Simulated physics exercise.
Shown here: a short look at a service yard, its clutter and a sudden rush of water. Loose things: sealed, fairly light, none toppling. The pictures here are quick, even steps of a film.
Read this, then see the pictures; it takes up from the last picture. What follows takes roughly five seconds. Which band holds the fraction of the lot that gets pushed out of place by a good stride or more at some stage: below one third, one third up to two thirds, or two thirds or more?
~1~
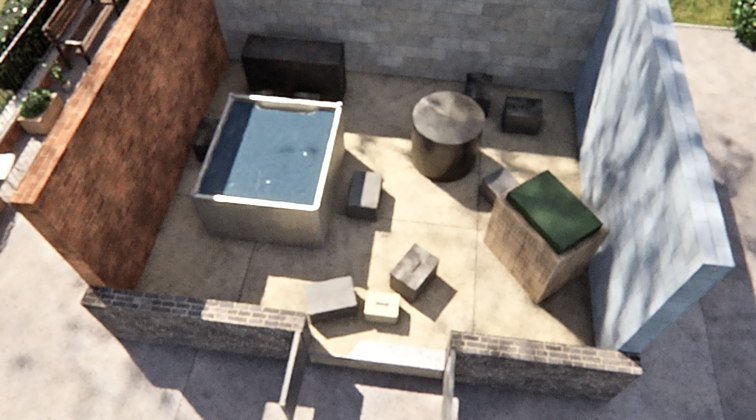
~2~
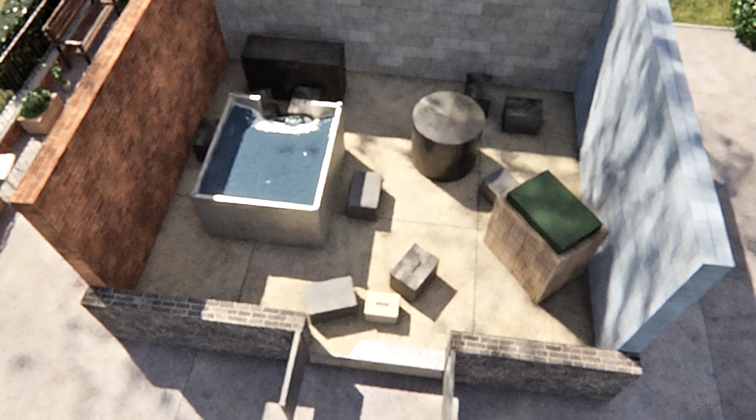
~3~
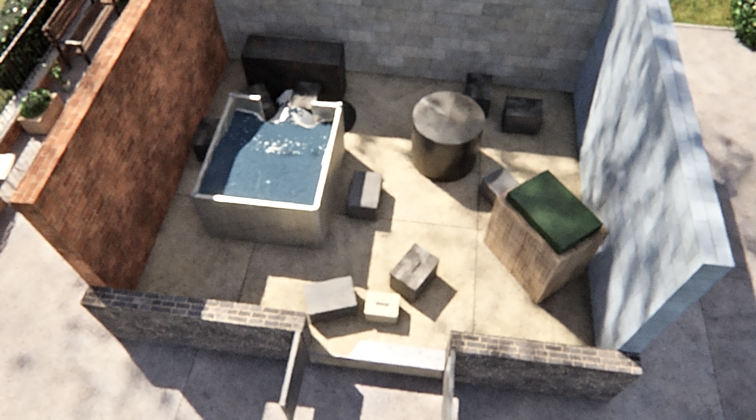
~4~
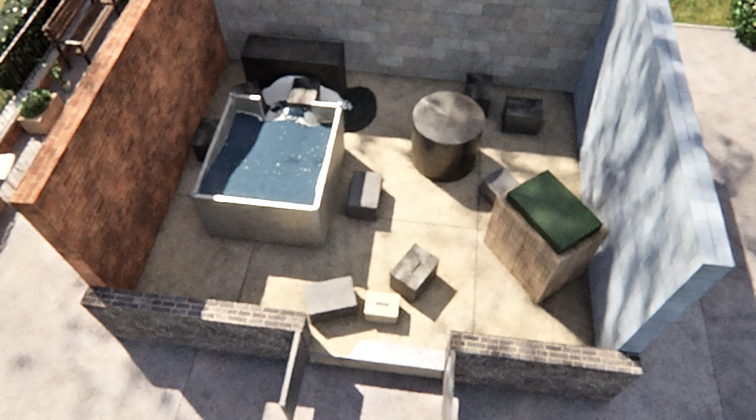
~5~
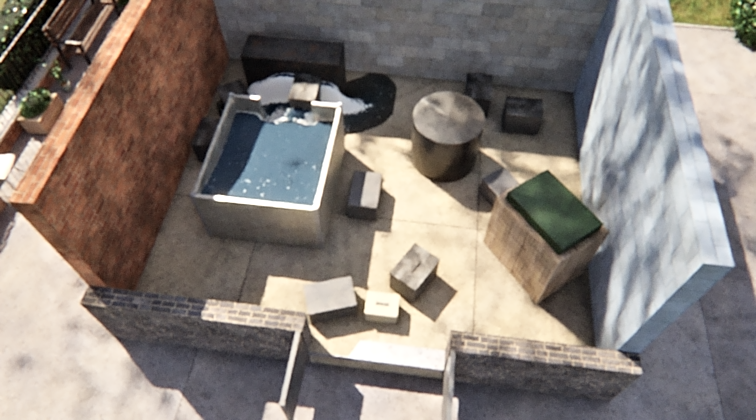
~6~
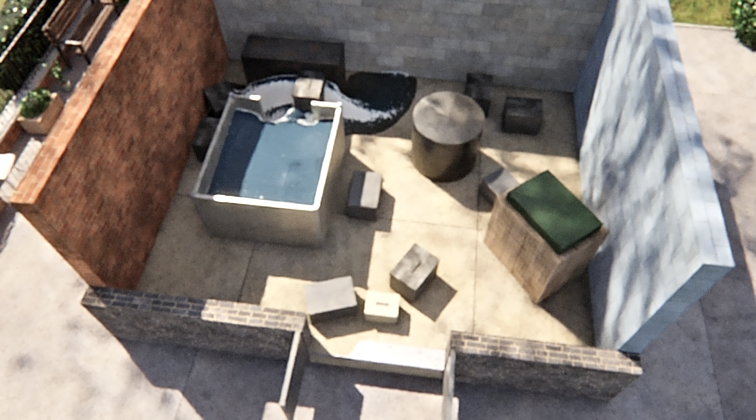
Share shifted well: High, two thirds plus.
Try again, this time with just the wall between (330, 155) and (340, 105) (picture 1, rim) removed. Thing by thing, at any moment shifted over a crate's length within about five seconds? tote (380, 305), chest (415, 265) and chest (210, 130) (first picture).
The first: Fell short; the second: Fell short; the third: Fell short.
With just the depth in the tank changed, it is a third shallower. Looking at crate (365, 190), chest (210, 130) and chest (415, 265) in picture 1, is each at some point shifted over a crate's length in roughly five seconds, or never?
Result by item: Didn't cover it; covered it; didn't cover it.
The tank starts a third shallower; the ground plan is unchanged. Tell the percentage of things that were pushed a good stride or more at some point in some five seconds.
That comes to 50 % of the lot.
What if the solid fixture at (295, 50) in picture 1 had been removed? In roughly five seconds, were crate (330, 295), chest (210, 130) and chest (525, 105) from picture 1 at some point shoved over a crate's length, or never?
So, one at a time, the first didn't go far, the next got displaced and the last got displaced.
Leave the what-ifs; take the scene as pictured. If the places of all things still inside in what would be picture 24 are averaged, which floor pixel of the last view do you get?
Near (392, 244).
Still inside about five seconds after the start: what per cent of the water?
I'd say close to 98 percent.
A moment on, 2 of 10 are well off their spots; 2 afloat.
Next, 5 of 10 are well off their spots; 3 afloat.
Later, 5 of 10 are well off their spots; 2 afloat.
In the end, 8 of 10 are well off their spots, and 8 have been at some point; 4 afloat.
